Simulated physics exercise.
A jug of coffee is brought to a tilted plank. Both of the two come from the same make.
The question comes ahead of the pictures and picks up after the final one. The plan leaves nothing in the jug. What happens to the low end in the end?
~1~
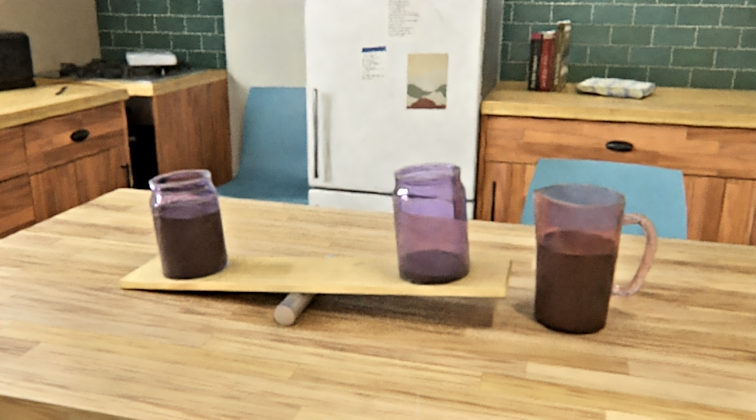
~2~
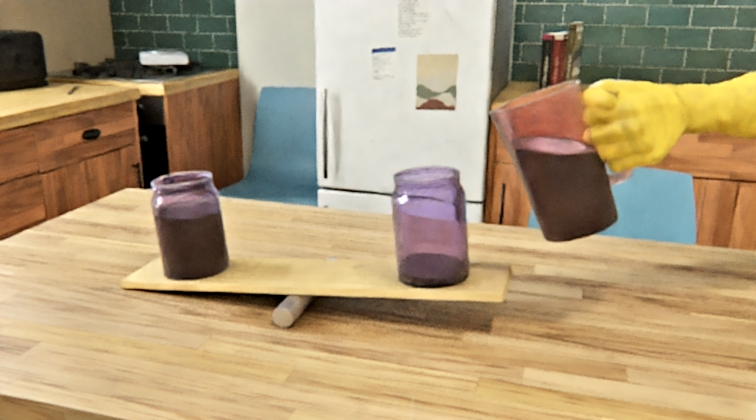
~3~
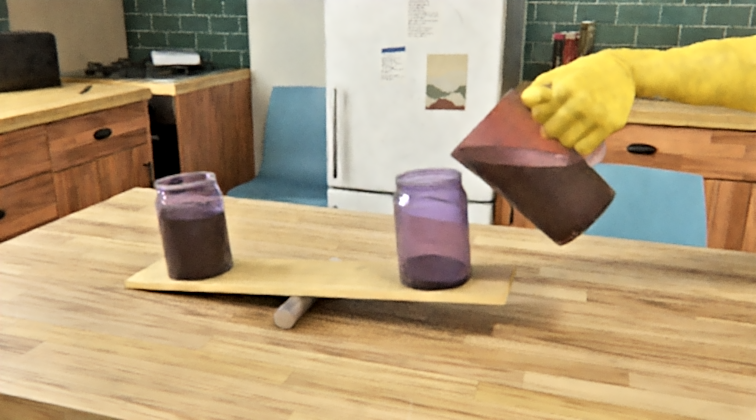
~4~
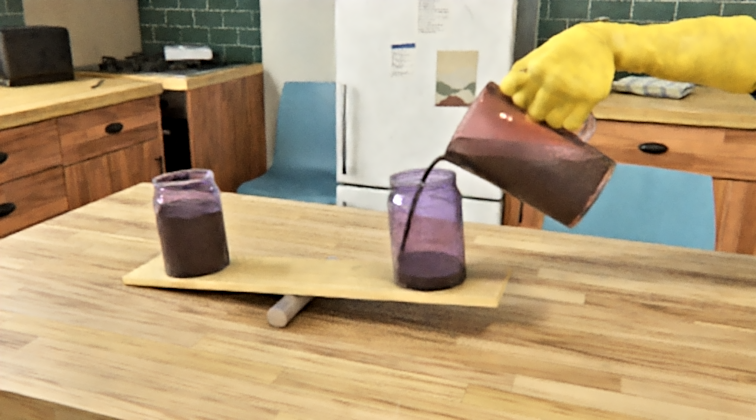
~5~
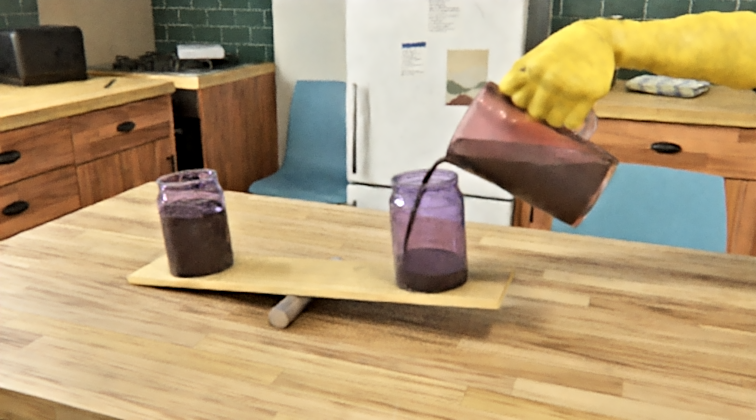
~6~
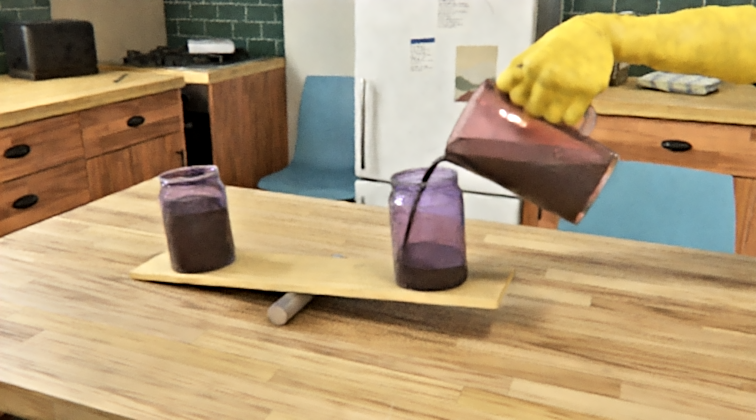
It rises.
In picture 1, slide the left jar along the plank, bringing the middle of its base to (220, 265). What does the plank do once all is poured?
After that: It tilts over.
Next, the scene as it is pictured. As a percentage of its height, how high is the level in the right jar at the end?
The level sits near 85 per cent of the height.
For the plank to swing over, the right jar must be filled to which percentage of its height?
It turns at close to 60 in a hundred.
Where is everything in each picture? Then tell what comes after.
Before the pour; jug (576, 256) about two thirds full; right jar (431, 220) nearly empty, raised; left jar (188, 222) about two thirds full, on the low side, in the first picture.
The jug is on its way; round bar (285, 315); right jar nearly empty, surface at (433, 266), in the second picture.
The coffee nears the lip; jug (533, 167) tipped 50° with all of its load; right jar (432, 225) nearly empty, in the third picture.
Pouring; round bar (280, 315); right jar nearly empty, surface at (429, 264); left jar about two thirds full, surface at (188, 209), in the fourth picture.
Pouring; jug (529, 155) tipped 65° with nearly all of its load; right jar (428, 227) nearly empty, in the fifth picture.
Pouring; round bar (281, 313); right jar about a quarter full, surface at (429, 255); left jar about two thirds full, surface at (194, 205), in the sixth picture.
A moment on, the right jar is about half full; the plank leans as before.
Further on, the right jar is about three quarters full; the plank has swung over, and that end is down.
When it is over, the right jar is about three quarters full; the plank has swung over, and that end is down.
